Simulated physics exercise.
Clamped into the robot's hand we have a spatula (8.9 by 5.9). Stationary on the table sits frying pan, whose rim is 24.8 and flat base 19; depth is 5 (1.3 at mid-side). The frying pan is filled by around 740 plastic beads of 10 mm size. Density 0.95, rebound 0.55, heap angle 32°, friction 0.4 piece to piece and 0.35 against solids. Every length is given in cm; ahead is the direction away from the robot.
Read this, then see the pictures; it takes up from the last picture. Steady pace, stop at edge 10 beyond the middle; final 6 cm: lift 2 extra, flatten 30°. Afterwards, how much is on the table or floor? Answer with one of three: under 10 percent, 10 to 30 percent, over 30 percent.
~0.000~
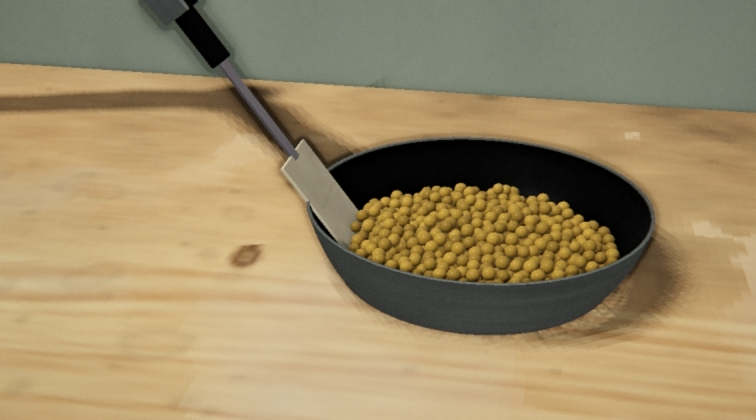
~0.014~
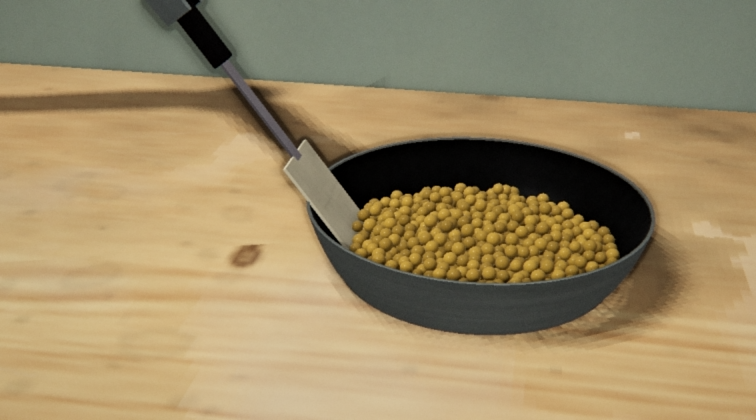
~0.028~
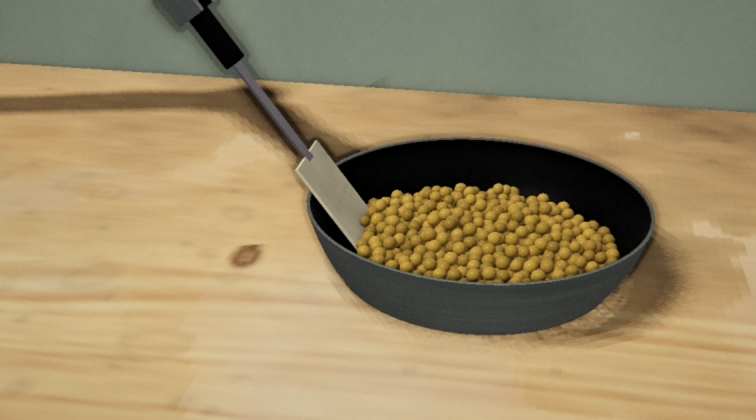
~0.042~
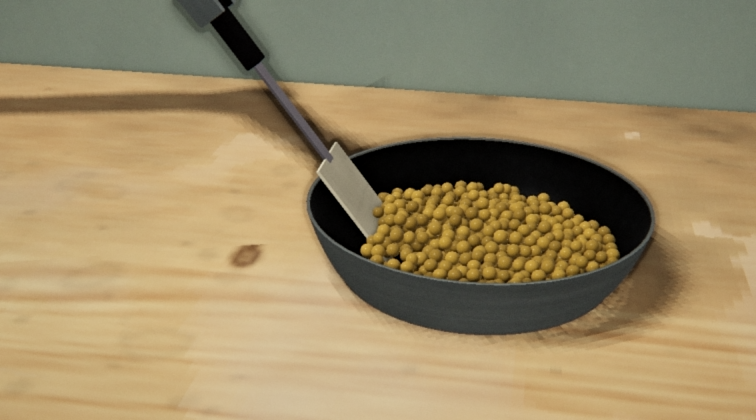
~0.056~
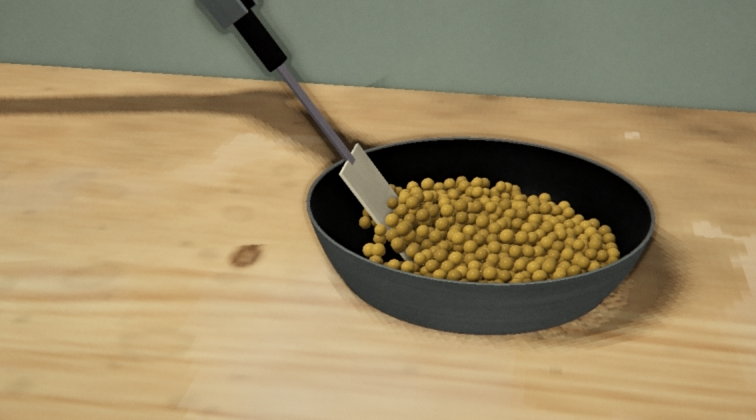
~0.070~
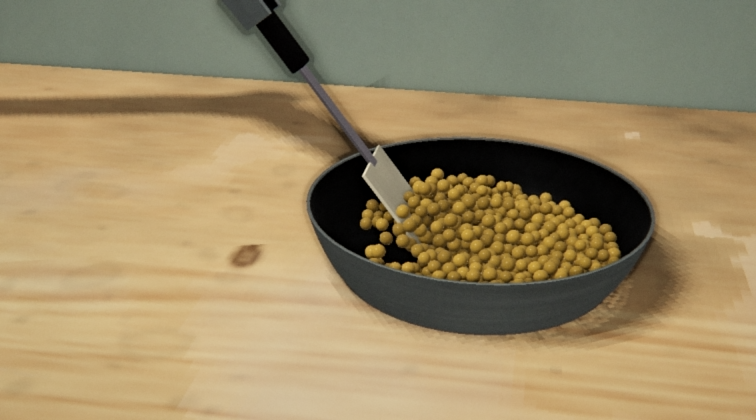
10 to 30 percent.
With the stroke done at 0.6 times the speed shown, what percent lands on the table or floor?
That comes to some 10 per cent, roughly.
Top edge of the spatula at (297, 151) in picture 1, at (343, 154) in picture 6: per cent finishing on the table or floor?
It works out to about 10 %, more or less.
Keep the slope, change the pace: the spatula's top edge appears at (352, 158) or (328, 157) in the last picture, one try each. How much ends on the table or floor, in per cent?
First try around 10 %, second try around 5 %.
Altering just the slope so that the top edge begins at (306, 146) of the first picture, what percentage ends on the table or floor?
I'd estimate close to 15 per cent.
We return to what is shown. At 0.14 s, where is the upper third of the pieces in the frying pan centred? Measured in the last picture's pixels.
The middle lies somewhere about (534, 224).
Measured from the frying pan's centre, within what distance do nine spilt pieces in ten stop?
About 45 cm.
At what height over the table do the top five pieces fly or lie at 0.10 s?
8 cm or so.
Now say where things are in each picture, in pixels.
Spatula top edge at (293, 154), sloping 53°; upper third of the load around (473, 236), from x 345 to 615, top at y 190; 741 in the frying pan, in the first picture.
Spatula top edge at (295, 154), sloping 53°; upper third of the load around (472, 236), from x 345 to 615, top at y 190, in the second picture.
Spatula top edge at (306, 155), sloping 53°; upper third of the load around (464, 233), from x 345 to 615, top at y 190, in the third picture.
Spatula top edge at (327, 156), sloping 53°; upper third of the load around (461, 228), from x 345 to 615, top at y 185, in the fourth picture.
Spatula top edge at (349, 158), sloping 53°; upper third of the load around (462, 224), from x 345 to 615, top at y 180, in the fifth picture.
Spatula top edge at (371, 160), sloping 53°; upper third of the load around (467, 222), from x 345 to 615, top at y 175; 741 in the frying pan, in the sixth picture.
By 0.10 s, sloping 53°, highest piece 9 above the table; 741 in the frying pan.
By 0.14 s, sloping 45°, highest piece 10 above the table; 741 in the frying pan.
By 0.36 s, sloping 23°, highest piece 12 above the table; 623 in the frying pan, 63 on the table or floor, 55 on the blade or in flight.
By 1.41 s, sloping 23°, highest piece 5 above the table; 623 in the frying pan, 118 on the table or floor.
Final count, 623 in the frying pan, 118 on the table or floor. That is 16 % on the table or floor.
